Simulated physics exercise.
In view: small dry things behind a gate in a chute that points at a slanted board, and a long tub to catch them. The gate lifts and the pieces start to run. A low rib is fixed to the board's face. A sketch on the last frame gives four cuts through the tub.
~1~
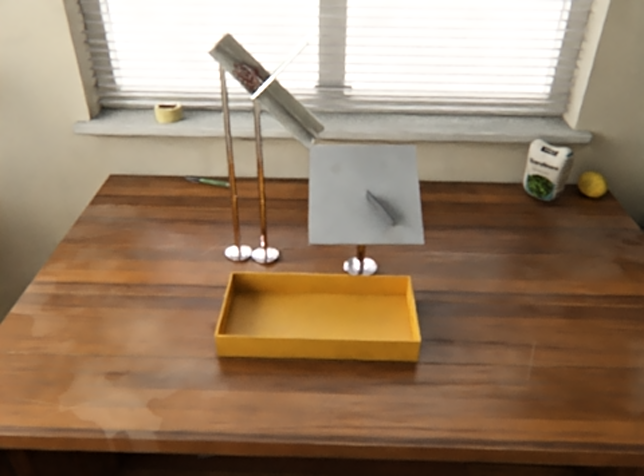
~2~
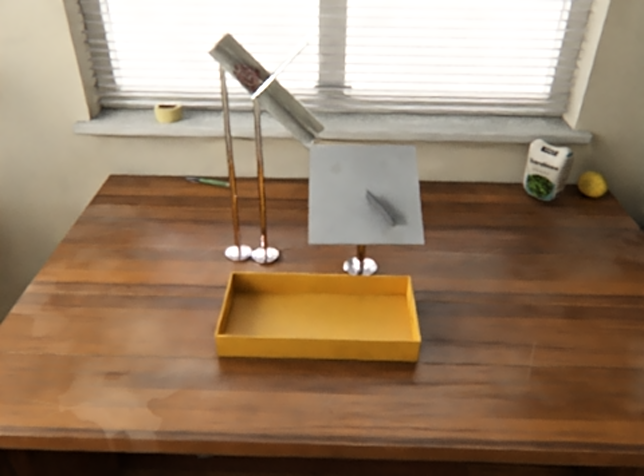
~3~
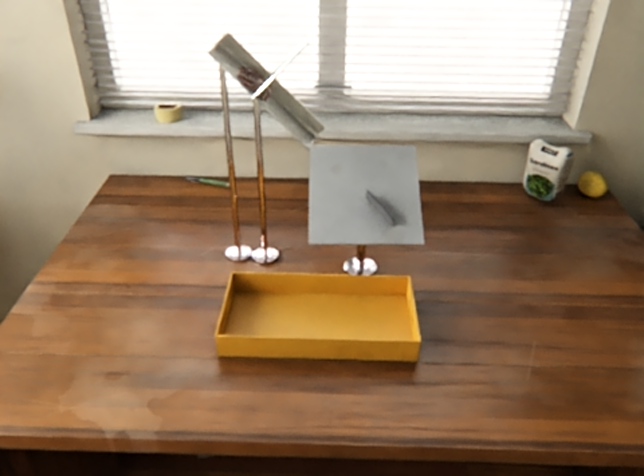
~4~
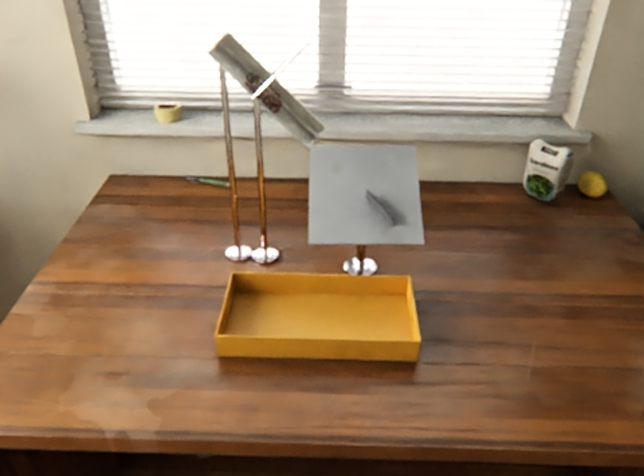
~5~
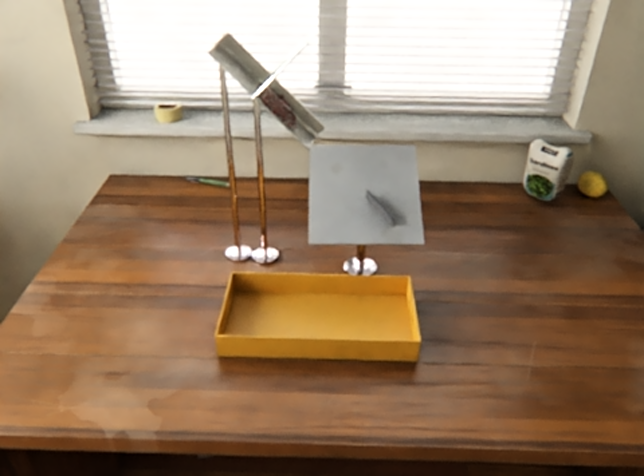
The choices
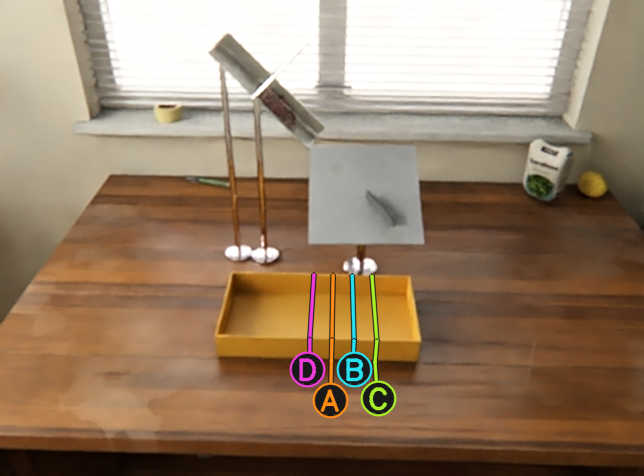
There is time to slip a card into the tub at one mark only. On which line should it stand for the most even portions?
The best line is C.
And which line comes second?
Line B.
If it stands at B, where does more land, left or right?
Right.
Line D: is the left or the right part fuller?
The right side.
On the marked copy, line A crosses the front rim at (331, 339); line B crosses the front rim at (354, 339); line C crosses the front rim at (376, 340); line D crosses the front rim at (309, 338).
For line A, of what is caught, a stray few on the left of the divider, nearly all on the right.
For line B, of what is caught, a small part on the left of the divider, most on the right.
For line C, of what is caught, about half on the left of the divider, about half on the right.
For line D, of what is caught, none on the left of the divider, all on the right.
